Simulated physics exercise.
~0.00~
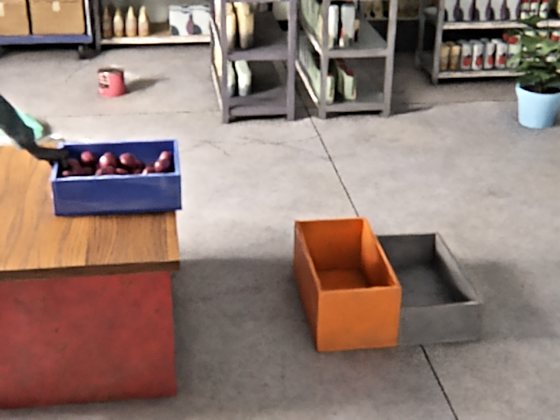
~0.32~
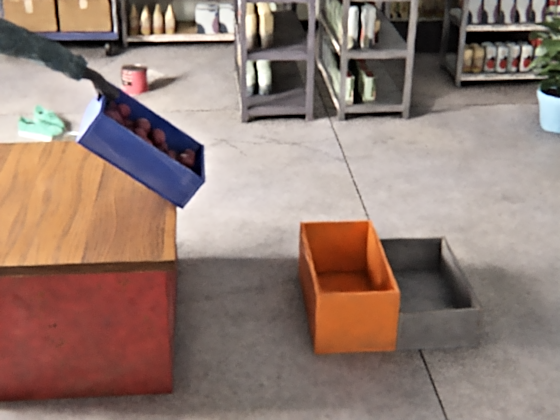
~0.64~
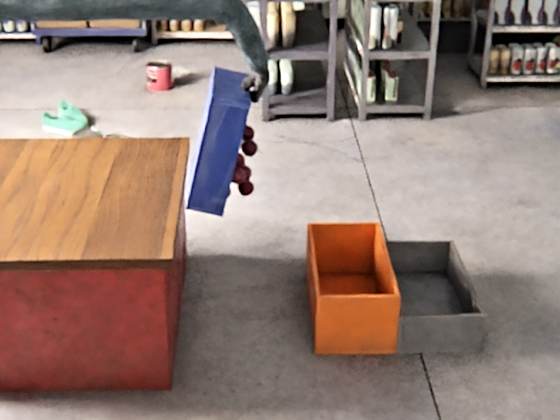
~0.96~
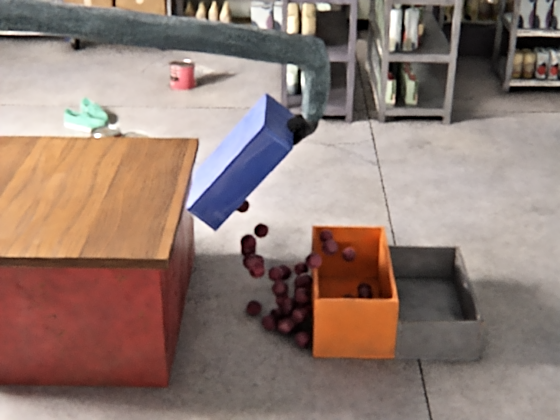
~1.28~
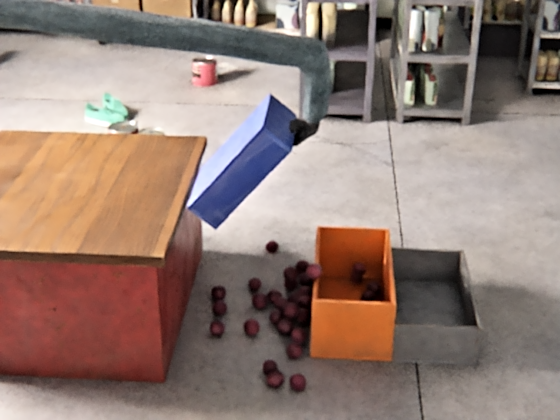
In a storage room with shelves, a dark mechanical-looking arm lifts a blue crate of red onions off a wooden-topped bench and tips it rightward, spilling them; some land in the orange tote, but most scatter on the floor short of it, while the grey trough beyond stays empty.
